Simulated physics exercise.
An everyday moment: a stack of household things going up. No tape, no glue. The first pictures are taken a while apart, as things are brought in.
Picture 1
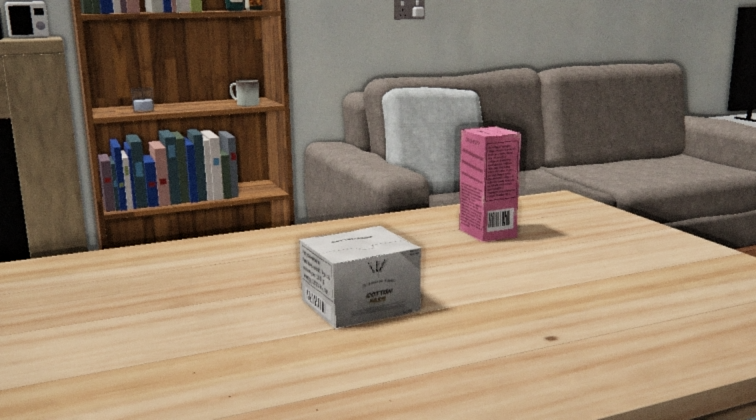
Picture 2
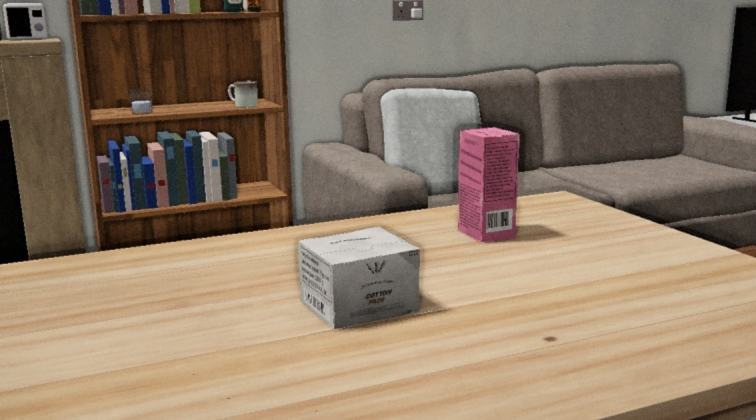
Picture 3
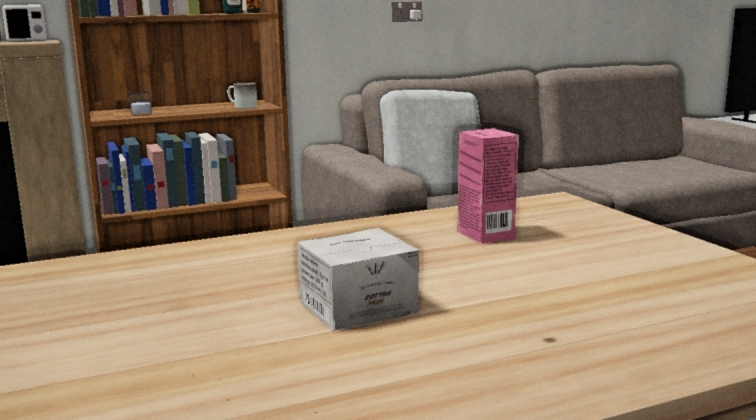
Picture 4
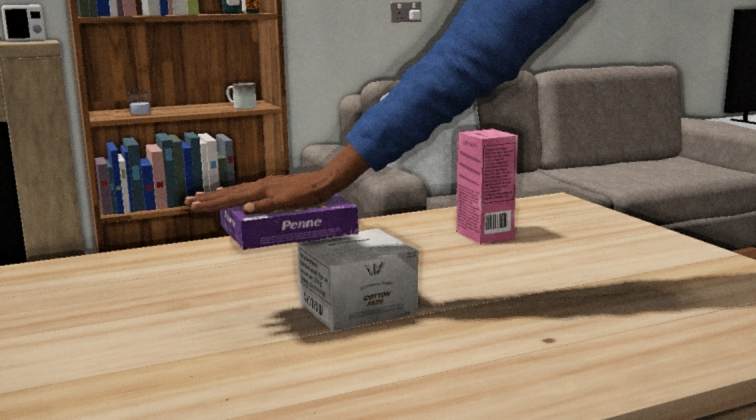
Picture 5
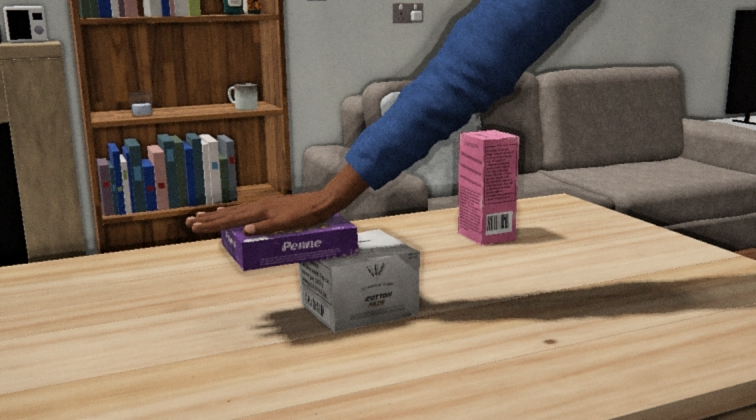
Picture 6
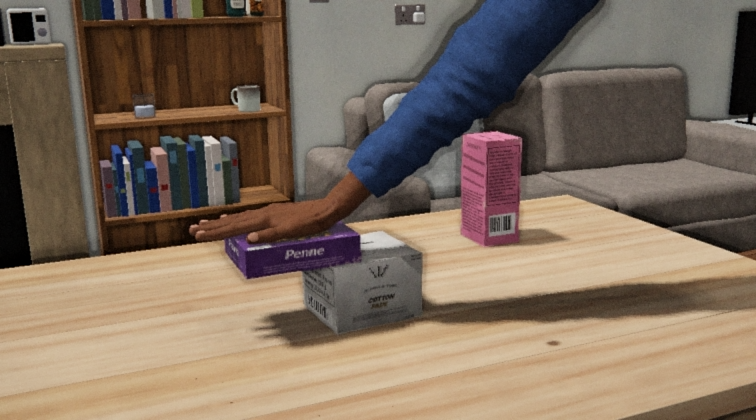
Living room table with white and pink boxes, a blue-sleeved arm lowering a purple penne packet behind the white box.
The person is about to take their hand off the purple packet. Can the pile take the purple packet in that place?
Here the pile gives way.
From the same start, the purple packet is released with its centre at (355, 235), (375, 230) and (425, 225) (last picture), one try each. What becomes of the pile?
First try: It stays up; second try: It keeps its balance; third try: It gives way.
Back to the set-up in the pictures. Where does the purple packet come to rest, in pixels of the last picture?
Near (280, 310).
Then, 0.30 s past the last view, purple packet now fallen.
Then, 0.50 s past the last view, white box displaced a little.
Then, 1.40 s past the last view, purple packet resting near (280, 309).
Finally, fallen, purple packet; the other 2 still in place. Final places as the last picture's camera would see them, purple packet near (280, 309). The pile loses its balance.
